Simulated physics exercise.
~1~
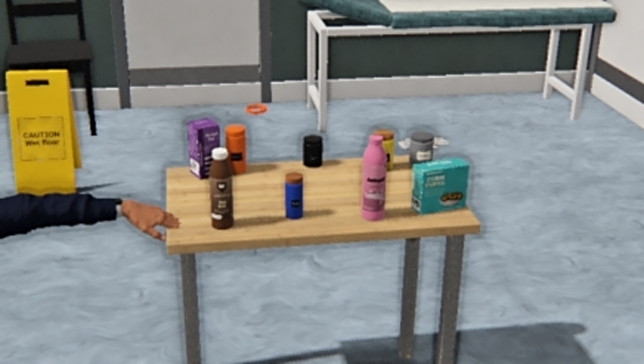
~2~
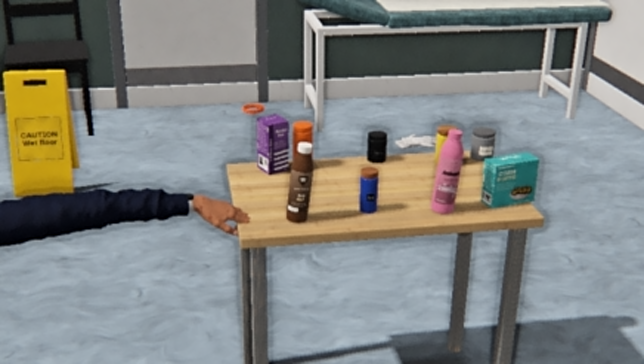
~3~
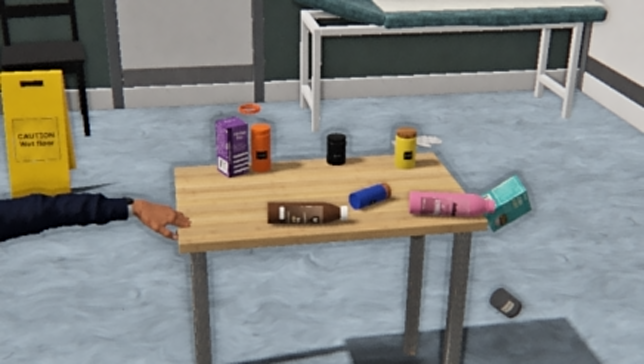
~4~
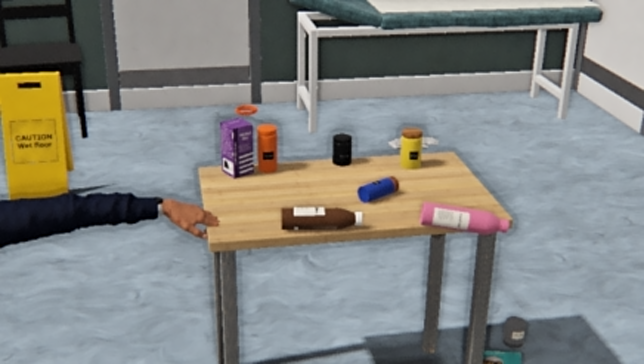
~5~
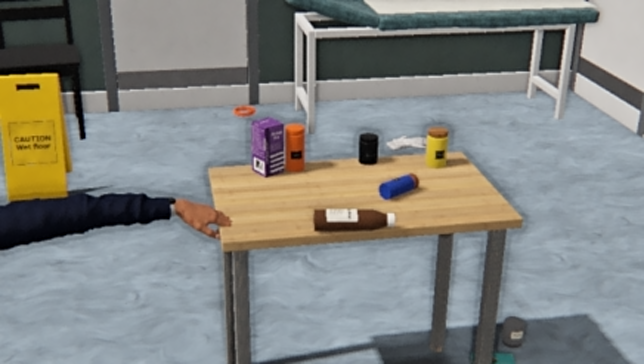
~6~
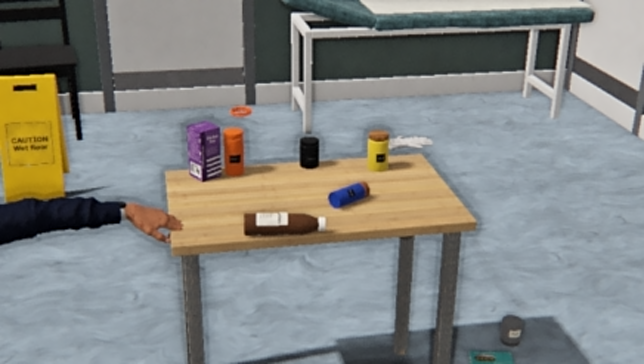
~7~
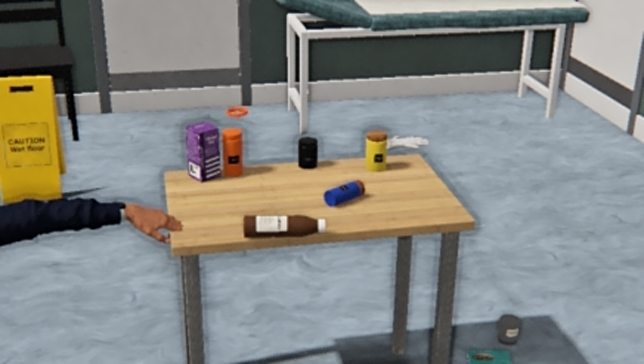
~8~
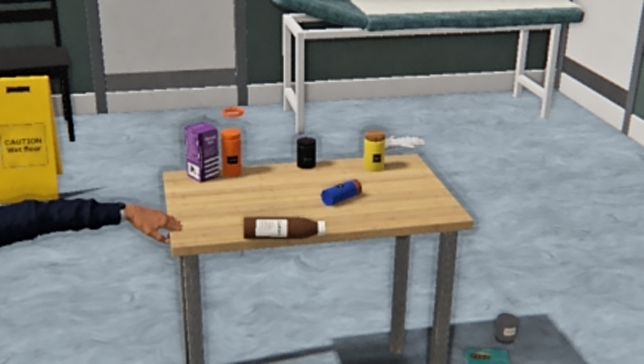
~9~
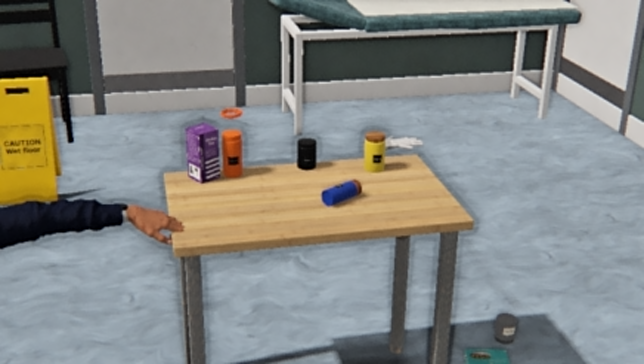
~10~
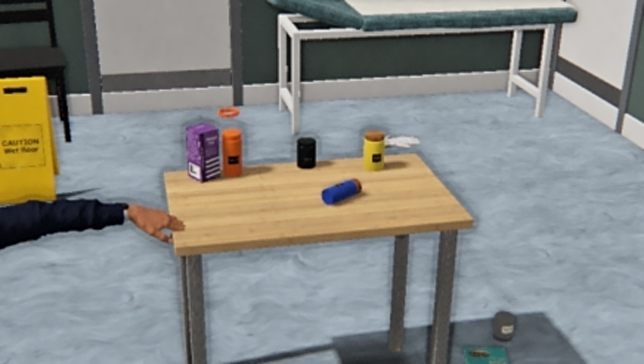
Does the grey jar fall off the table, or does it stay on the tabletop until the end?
The grey jar falls off the right side of the table and ends up on the floor.
In what looks like a treatment room with a padded couch behind, seen from the front and slightly above, a hand rests at the left edge of a small wooden table. Bottles, jars, a purple carton and a turquoise packet stand on it. The table slides right and back left, toppling the brown and pink bottles and the blue shaker, while the grey jar and turquoise packet go off the right side. It shifts right again, the pink bottle drops away, and it returns left. Later the brown bottle leaves the tabletop, leaving the blue shaker lying among four upright items.
